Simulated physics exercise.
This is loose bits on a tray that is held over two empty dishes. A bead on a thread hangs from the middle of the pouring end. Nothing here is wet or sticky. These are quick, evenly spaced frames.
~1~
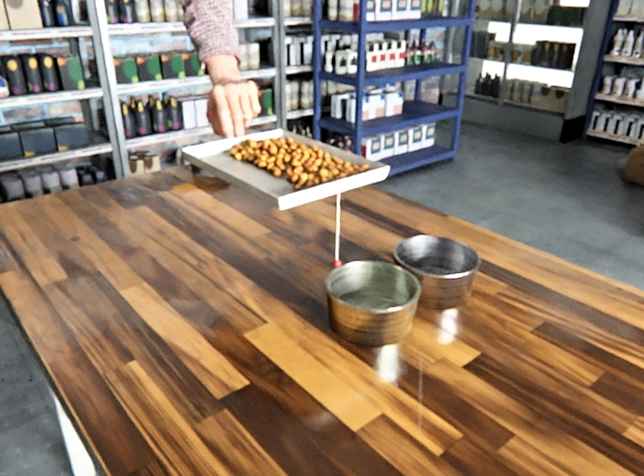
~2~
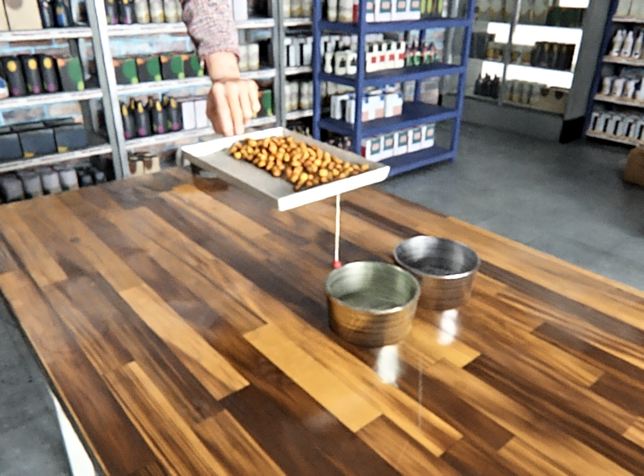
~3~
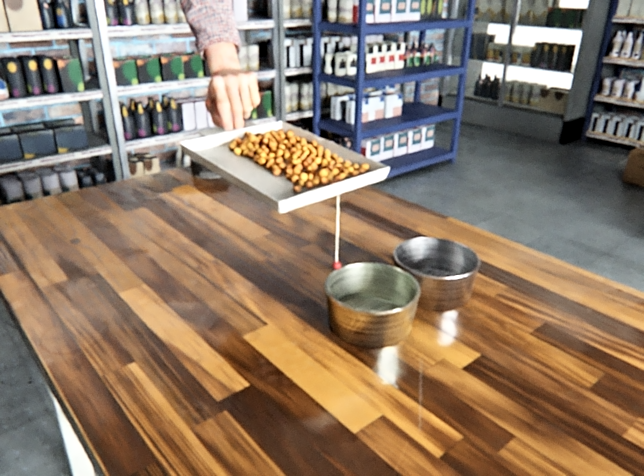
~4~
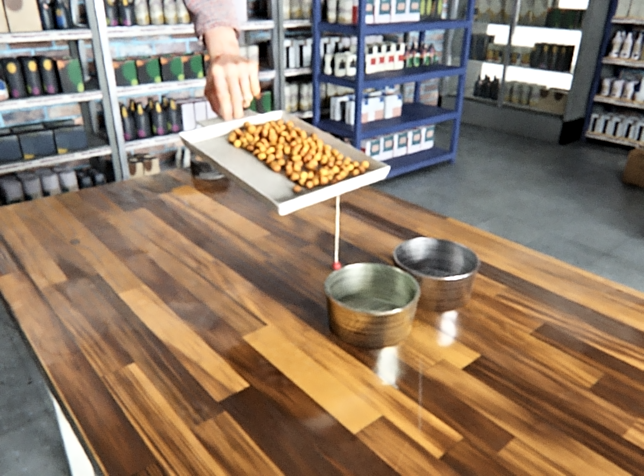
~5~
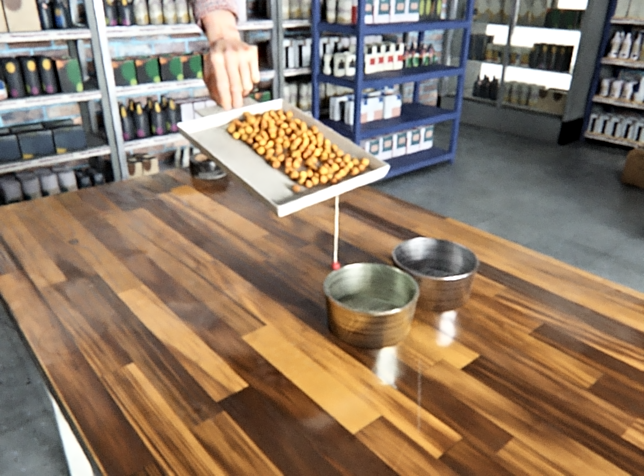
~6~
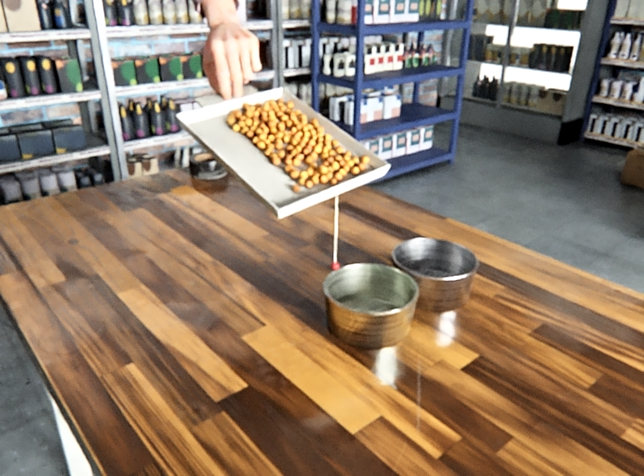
The clip opens on a hand holding a pale tray of roasted chickpeas above two empty metal dishes on a striped wooden table, a bead hanging on a thread below it. The hand gradually raises the tray's back end, and its slope toward the dishes steepens while the chickpeas stay on it.
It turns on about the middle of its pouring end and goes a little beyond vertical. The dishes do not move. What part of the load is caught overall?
They take under half between them.
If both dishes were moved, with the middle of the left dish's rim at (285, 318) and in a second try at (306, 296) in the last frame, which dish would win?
The first try: Left. The second: The left-hand dish.
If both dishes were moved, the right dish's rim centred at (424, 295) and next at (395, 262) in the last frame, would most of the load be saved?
The first try: Less than half. The second: Most of it.
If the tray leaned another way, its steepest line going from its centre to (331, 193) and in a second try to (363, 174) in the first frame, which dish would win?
At the first place the left one, at the second the left-hand dish.
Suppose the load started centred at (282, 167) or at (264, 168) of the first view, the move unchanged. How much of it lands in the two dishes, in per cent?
In turn 30 and 20 in a hundred.
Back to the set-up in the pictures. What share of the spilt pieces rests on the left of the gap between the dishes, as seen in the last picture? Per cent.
It comes to 90 per cent or so.
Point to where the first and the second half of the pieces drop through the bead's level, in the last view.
At about (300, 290), then at (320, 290).
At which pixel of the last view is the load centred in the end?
Roughly at (309, 354).
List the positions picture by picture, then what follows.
The first frame shows corners of the pouring end (280, 196) and (385, 166), level; middle of the load (287, 160), roasted chickpeas; left dish (405, 319); right dish (469, 285); bead on its thread (337, 264).
The second frame shows corners of the pouring end (280, 198) and (385, 167), level; middle of the load (286, 159).
The third frame shows corners of the pouring end (280, 200) and (385, 167), tipped barely, lowest at the left corner; middle of the load (287, 156).
The fourth frame shows corners of the pouring end (280, 203) and (386, 166), tipped a little, lowest at the left corner; middle of the load (286, 150).
The fifth frame shows corners of the pouring end (280, 205) and (385, 165), tipped a little, lowest at the left corner; middle of the load (286, 144).
The sixth frame shows corners of the pouring end (280, 207) and (386, 164), tipped clearly, lowest at the left corner; middle of the load (286, 139); left dish (404, 321); right dish (467, 287).
Just after the last frame, tray tipped steeply; almost all on the tray; just a few outside both; just a few in the air.
A moment on, tray tipped past a quarter turn; roughly a quarter on the tray; about a tenth in the left dish; roughly a quarter outside both; roughly half in the air.
Further on, tray tipped past a quarter turn; roughly a quarter in the left dish; the larger part outside both.
When it is over, tray tipped past a quarter turn; roughly a quarter in the left dish; not one in the right dish; the larger part outside both.
